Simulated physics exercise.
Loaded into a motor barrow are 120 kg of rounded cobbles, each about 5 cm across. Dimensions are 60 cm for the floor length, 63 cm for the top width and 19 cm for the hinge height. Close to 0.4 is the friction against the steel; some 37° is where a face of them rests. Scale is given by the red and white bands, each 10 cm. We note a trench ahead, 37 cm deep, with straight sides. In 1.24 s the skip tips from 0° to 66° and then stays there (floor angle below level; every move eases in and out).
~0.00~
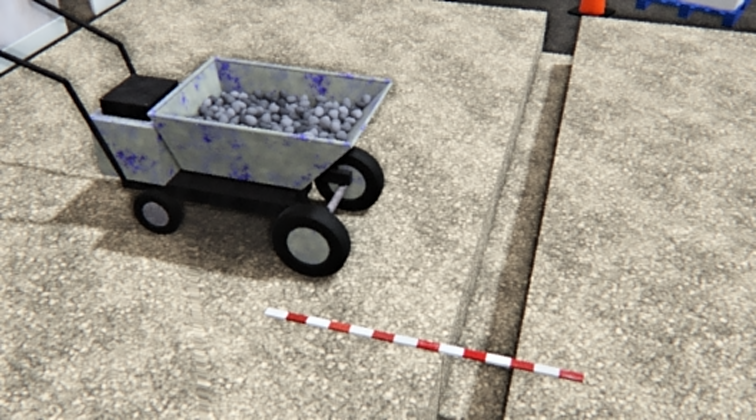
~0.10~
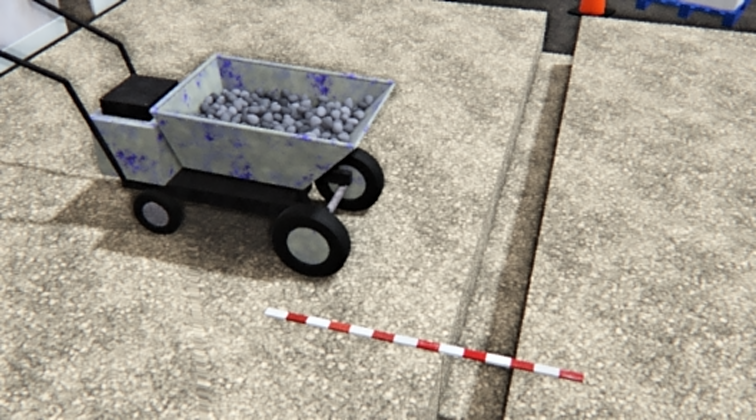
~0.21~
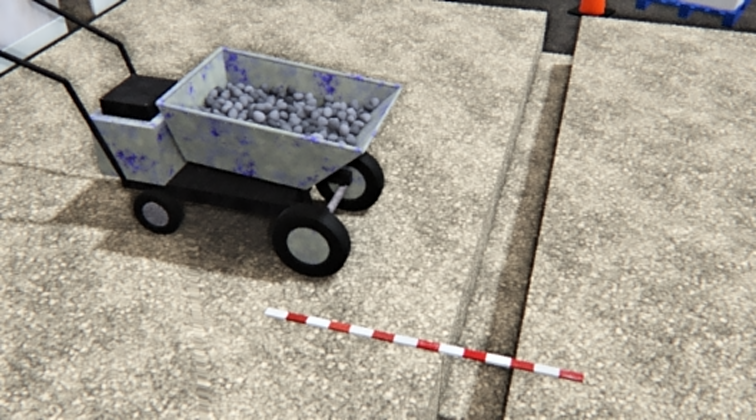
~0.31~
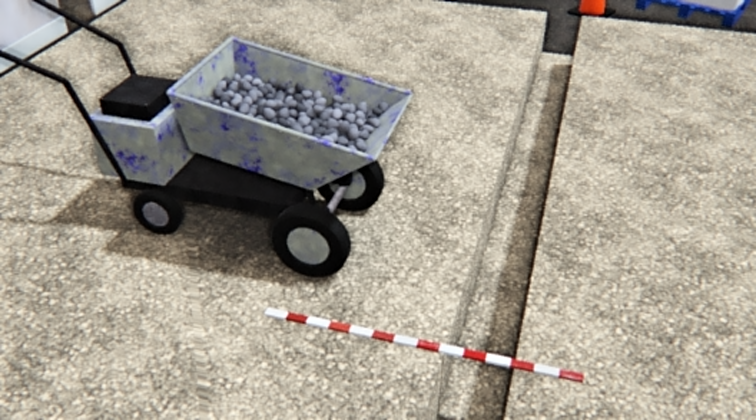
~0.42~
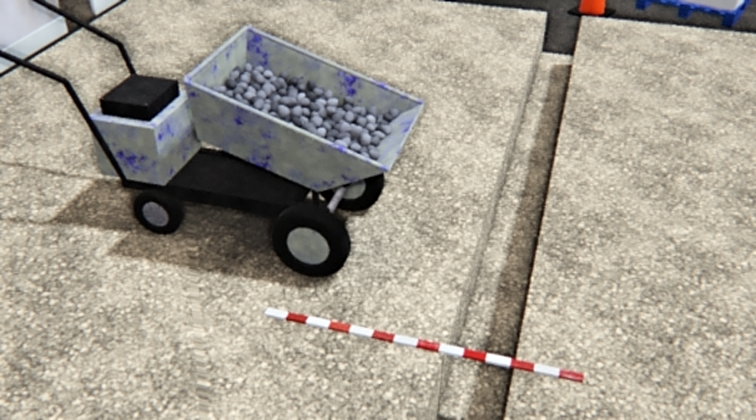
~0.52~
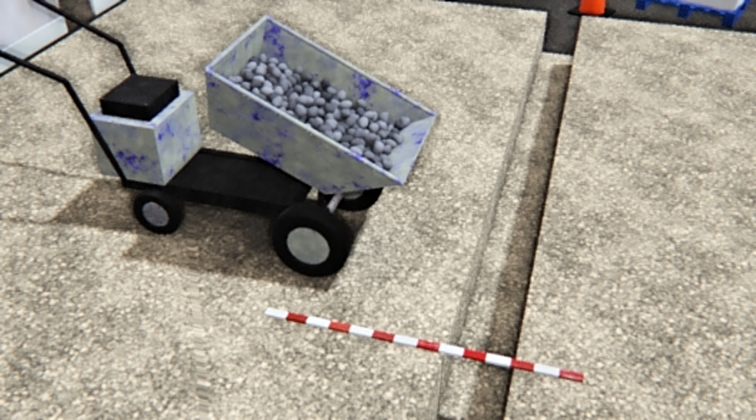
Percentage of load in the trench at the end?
97 per cent.
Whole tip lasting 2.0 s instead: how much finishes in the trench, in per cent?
Roughly 100% would finish there.
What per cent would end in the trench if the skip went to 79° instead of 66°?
It comes out at about 85 percent.
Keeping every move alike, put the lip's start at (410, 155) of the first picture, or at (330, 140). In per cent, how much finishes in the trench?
That gives roughly 45 per cent and roughly 80 per cent.
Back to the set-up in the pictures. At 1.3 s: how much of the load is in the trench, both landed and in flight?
Some 20 per cent.
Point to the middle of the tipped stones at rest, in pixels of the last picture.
I'd put it close to (496, 309).
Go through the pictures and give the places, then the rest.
In the first picture, lip at (352, 145), floor tilted 0°, highest stones at (299, 107).
In the second picture, lip at (355, 147), floor tilted 1°, highest stones at (301, 107); the stones move at 0.2 m/s on average.
In the third picture, the skip is at 5°, its lip at (363, 152); the top of the load is at (250, 99); the stones move at 0.4 m/s on average.
In the fourth picture, lip at (375, 159), floor tilted 10°, highest stones at (243, 90); the stones move at 0.5 m/s on average.
In the fifth picture, lip at (389, 170), floor tilted 17°, highest stones at (249, 81); the stones move at 0.6 m/s on average.
In the sixth picture, lip at (403, 184), floor tilted 25°, highest stones at (260, 70); the stones move at 0.7 m/s on average.
After 0.9 s the floor is at 56°; 100 % in the skip; the foremost stones are at (428, 212).
After 1.3 s the floor is at 66°; 76 % in the skip, 5 % short of the trench, 19 % in the trench; the foremost stones are at (514, 304).
After 1.7 s the floor is at 66°; 35 % in the skip, 3 % short of the trench, 59 % in the trench, 3 % past the trench; the foremost stones are at (594, 281).
After 3.6 s the floor is at 66°; 0 % in the skip, 1 % short of the trench, 97 % in the trench, 3 % past the trench; the foremost stones are at (663, 276).
